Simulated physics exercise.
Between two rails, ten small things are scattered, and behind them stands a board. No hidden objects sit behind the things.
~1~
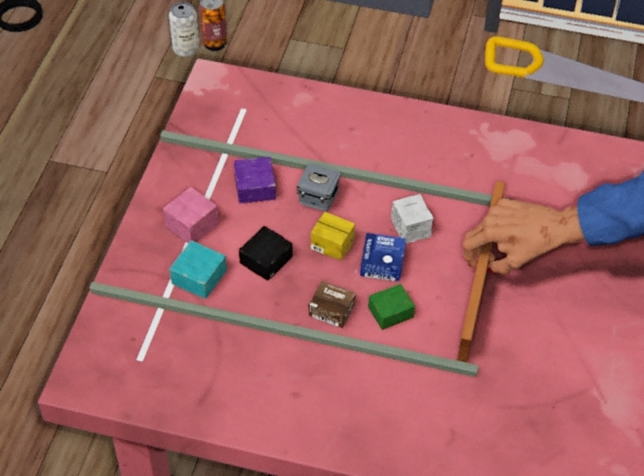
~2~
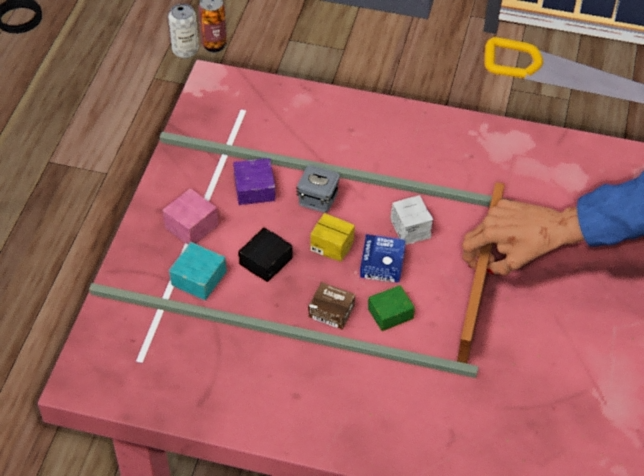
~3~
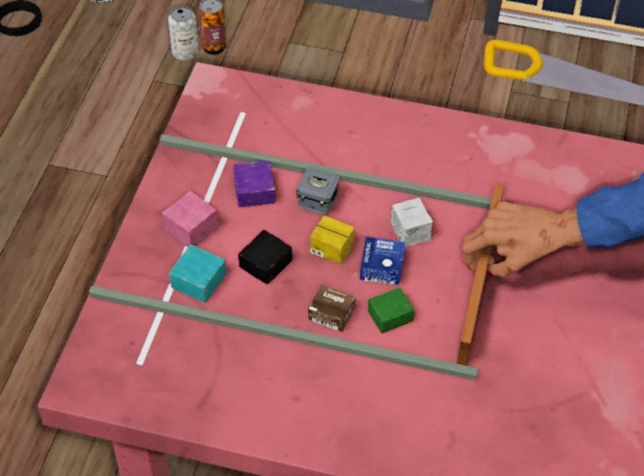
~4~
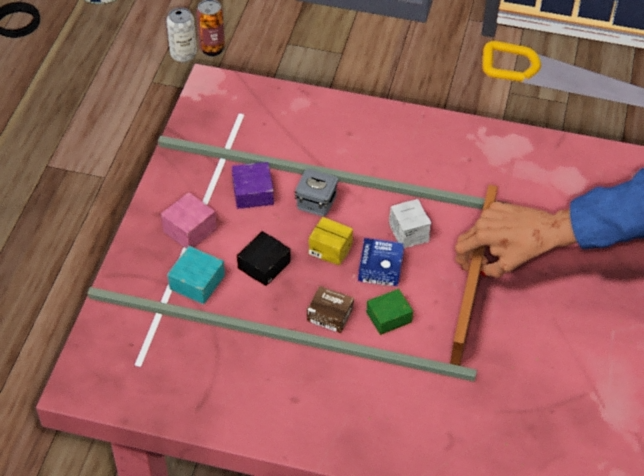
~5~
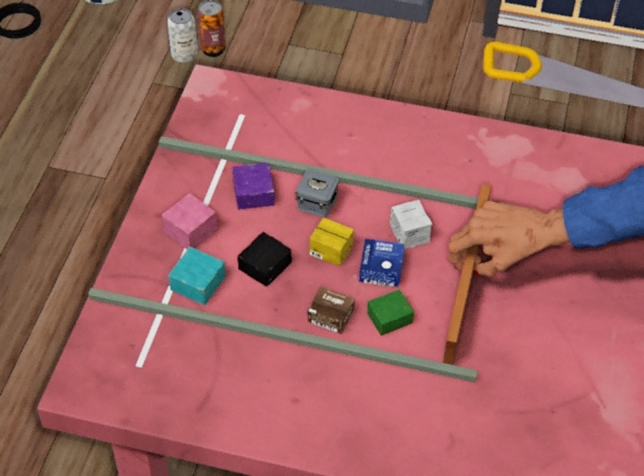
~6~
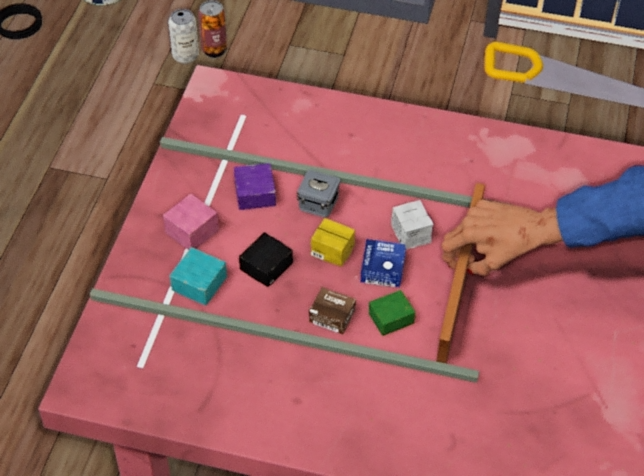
A hand slides a wooden board slightly left toward ten small scattered blocks and boxes.
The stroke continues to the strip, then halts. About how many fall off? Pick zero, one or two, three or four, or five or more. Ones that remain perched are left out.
One or two fall off.
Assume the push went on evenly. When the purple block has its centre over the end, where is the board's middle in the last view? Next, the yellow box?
The middle is at (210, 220) when it's the purple block, and at (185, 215) when it's the yellow box.
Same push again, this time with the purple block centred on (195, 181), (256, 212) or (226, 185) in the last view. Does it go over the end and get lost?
In order, it goes down; goes down; goes down.
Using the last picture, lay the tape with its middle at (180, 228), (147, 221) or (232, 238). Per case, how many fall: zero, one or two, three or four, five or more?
In order: 1 or 2, 5 or more, not one.
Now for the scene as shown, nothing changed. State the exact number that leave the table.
2.
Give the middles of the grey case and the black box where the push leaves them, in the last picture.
The grey case stops around (171, 165); the black box around (132, 232).
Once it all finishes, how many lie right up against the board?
My count gives 4.
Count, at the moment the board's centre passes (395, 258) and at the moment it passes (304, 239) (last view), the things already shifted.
At the first place 4, at the second 9.
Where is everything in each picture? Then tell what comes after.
The first frame shows pink block (191, 216); turquoise block (198, 270); purple block (255, 180); board (482, 270); tape (196, 224).
The second frame shows turquoise block (198, 271); brown box (332, 306).
The third frame shows purple block (254, 184); green block (391, 310).
The fourth frame shows pink block (189, 222); blue box (381, 262).
The fifth frame shows turquoise block (197, 276); board (468, 272).
The sixth frame shows pink block (191, 223); turquoise block (199, 276); purple block (255, 187); board (462, 271); tape (196, 231).
Soon after, none off yet; pink block at rest near (191, 223); turquoise block at rest near (199, 276); purple block at rest near (255, 187).
After that, none off yet; pink block at rest near (191, 223); turquoise block at rest near (196, 276); purple block displaced a little near (244, 183).
And then, none off yet; pink block displaced about its own width near (148, 211); turquoise block displaced about its own width near (154, 275); purple block displaced well along near (181, 170).
In the end, the number that fall off is one or two; gone, purple block and pink block.
